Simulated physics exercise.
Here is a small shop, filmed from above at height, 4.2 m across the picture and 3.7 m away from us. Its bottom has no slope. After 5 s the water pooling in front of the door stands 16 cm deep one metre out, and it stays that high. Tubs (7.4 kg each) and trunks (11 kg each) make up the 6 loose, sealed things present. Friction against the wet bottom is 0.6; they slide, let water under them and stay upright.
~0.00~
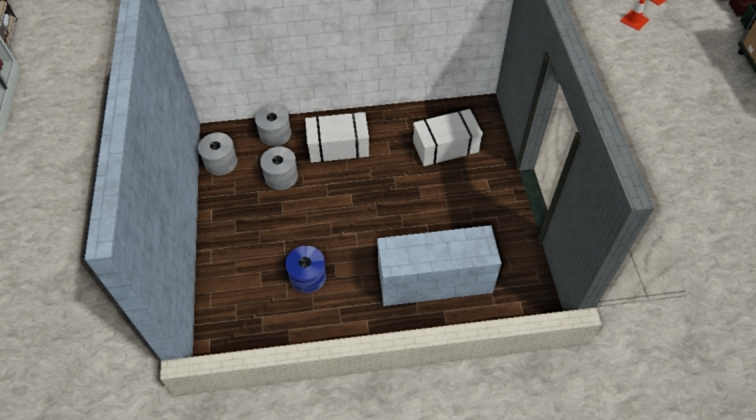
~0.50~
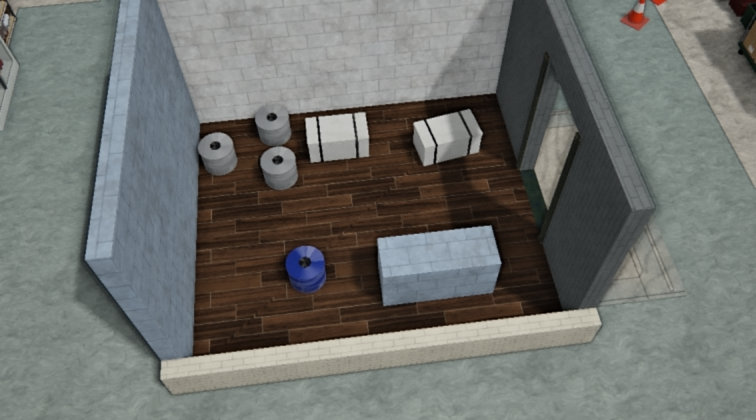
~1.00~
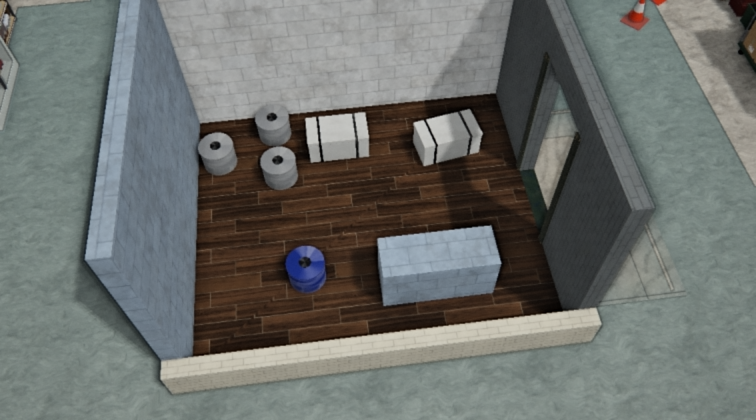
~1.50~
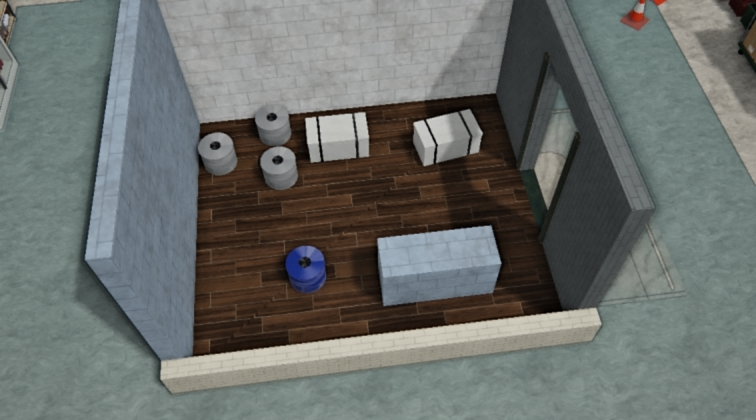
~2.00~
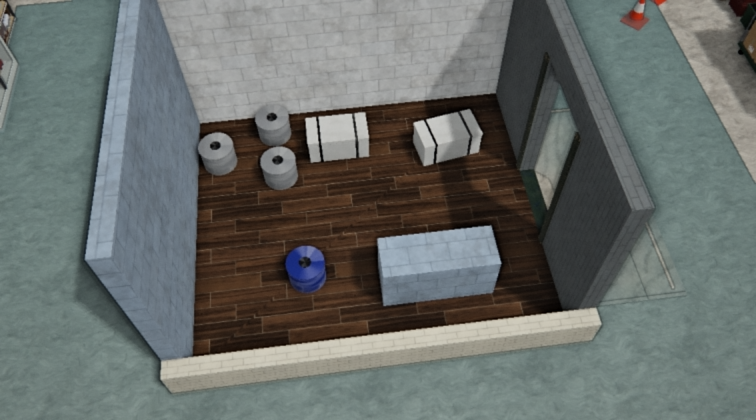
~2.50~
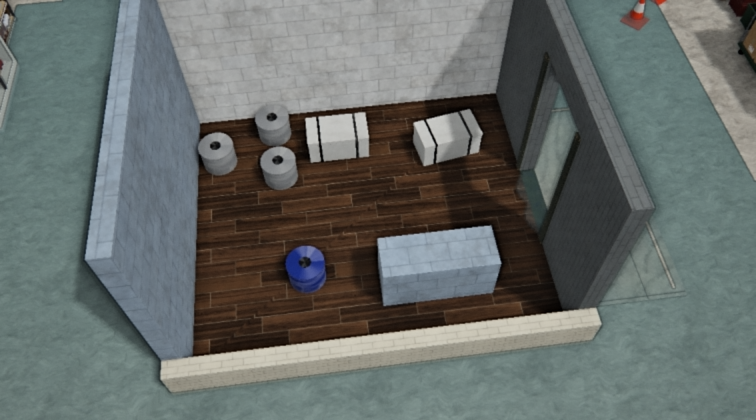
At first, pale, bare ground surrounds a small open-topped shop with grey drums, strapped white trunks, a blue tub and a pale block on its dark wooden floor. Then grey-green water covers the ground outside and its colour deepens slightly, while everything inside stays still.
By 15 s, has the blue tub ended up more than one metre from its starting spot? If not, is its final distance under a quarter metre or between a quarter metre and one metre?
No, between the two marks.
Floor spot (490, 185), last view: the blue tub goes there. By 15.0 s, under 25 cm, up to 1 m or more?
Looks like it is swept a long way.
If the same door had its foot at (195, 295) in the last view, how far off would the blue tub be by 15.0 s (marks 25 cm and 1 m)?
I'd expect the blue tub to get swept far off.
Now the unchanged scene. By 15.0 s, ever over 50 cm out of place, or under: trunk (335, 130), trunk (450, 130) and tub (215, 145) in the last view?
Order as asked: Beyond, below, beyond.
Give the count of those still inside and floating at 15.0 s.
At that moment 6.
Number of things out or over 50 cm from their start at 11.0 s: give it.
2.
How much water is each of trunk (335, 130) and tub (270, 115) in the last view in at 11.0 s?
About 5 and 8 cm.
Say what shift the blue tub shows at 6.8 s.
I'd guess some 0 cm by then.
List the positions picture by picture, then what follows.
In the first frame, the blue tub at (305, 262), on the bottom; water covers 0.0 m2; 0 of 6 have shifted.
In the second frame, the blue tub at (305, 262) rests on the ground; 0.0 m2 under water; 0 of 6 have shifted.
In the third frame, the blue tub at (305, 262) rests on the ground; water covers 0.0 m2; 0 of 6 have shifted.
In the fourth frame, the blue tub at (305, 262) rests on the ground; water covers 0.0 m2; 0 of 6 have shifted.
In the fifth frame, the blue tub at (305, 262) rests on the ground; water covers 0.0 m2; 0 of 6 have shifted.
In the sixth frame, the blue tub at (305, 262) rests on the ground; 0.0 m2 under water; 0 of 6 have shifted.
After 3.5 s the blue tub is near (305, 262), 0.0 m from its start, aground; 0 afloat.
After 6.8 s the blue tub is near (305, 262), 0.0 m from its start, aground; 0 afloat.
After 11.0 s the blue tub is near (292, 261), 0.2 m from its start, afloat; 5 afloat.
After 15.0 s the blue tub is near (314, 315), 0.7 m from its start, afloat; 6 afloat.
